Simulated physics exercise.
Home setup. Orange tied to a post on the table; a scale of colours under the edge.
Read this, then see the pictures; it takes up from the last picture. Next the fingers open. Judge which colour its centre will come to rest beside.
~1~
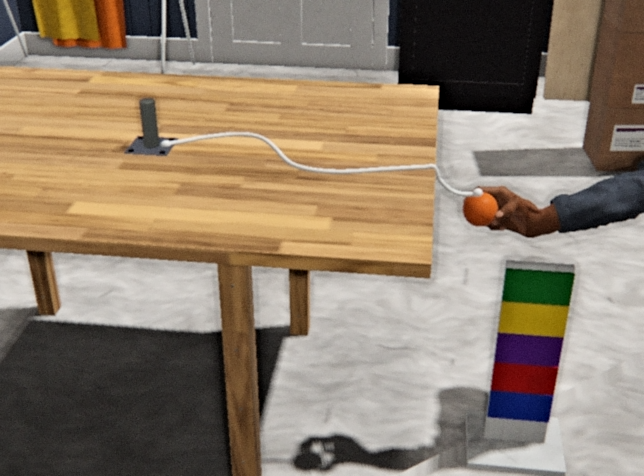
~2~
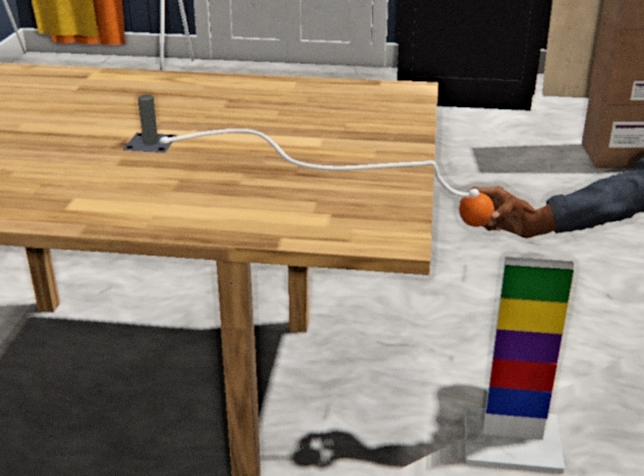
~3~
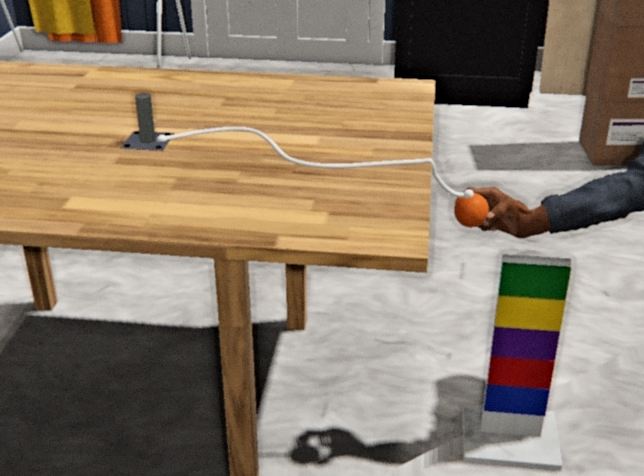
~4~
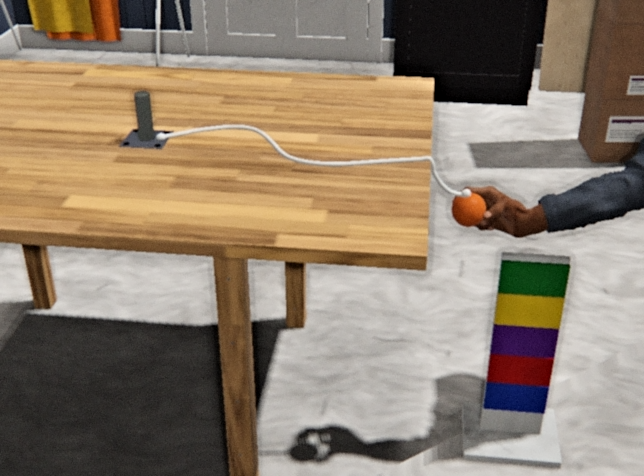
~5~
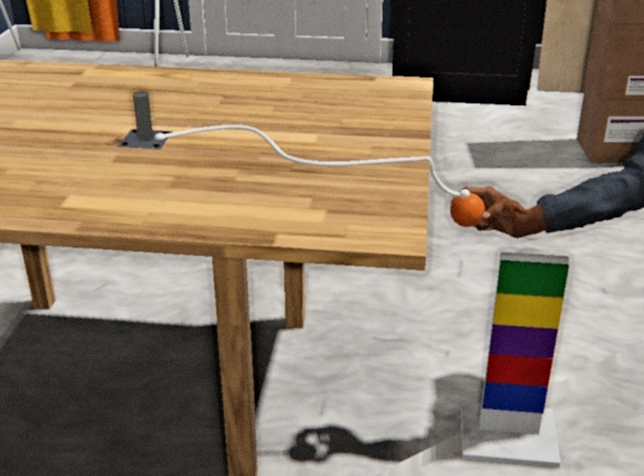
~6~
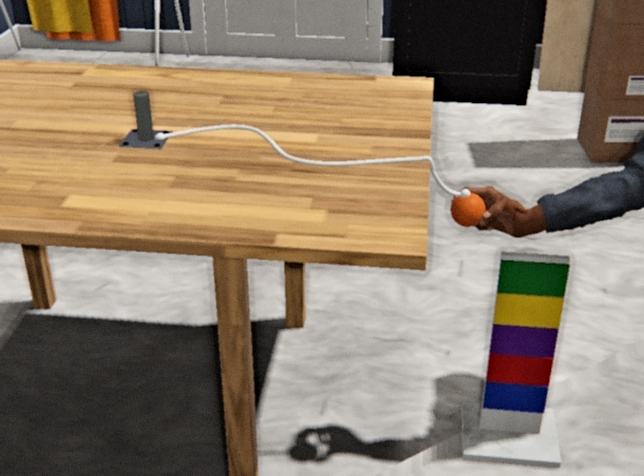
Its centre comes to rest beside green.
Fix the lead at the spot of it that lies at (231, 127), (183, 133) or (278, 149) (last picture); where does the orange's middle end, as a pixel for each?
Approximately at (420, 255), at (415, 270) and at (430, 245), in that order.
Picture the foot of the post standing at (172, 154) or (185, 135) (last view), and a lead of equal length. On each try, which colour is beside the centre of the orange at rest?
It comes out yellow the first time and yellow the second time.
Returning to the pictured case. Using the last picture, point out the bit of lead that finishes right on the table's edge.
Roughly (383, 162).
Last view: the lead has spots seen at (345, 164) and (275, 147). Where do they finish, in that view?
First one: (392, 157); second one: (305, 150).
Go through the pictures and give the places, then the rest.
The first picture shows orange (480, 209); green (538, 289); yellow (533, 320); purple (529, 351); red (524, 380); blue (520, 408).
The second picture shows orange (476, 210); lead through (195, 136) (258, 134) (287, 158) (349, 169) (419, 164).
The third picture shows orange (471, 210).
The fourth picture shows orange (469, 210); lead through (191, 132) (254, 130) (284, 154) (346, 164) (415, 160).
The fifth picture shows orange (467, 210).
The sixth picture shows orange (467, 210); lead through (190, 132) (253, 130) (283, 154) (345, 164) (415, 160).
Soon after, orange near (390, 264); level with green.
After that, orange near (415, 269); level with green.
In the end, orange near (418, 270); level with green. The lead holds its middle at green.
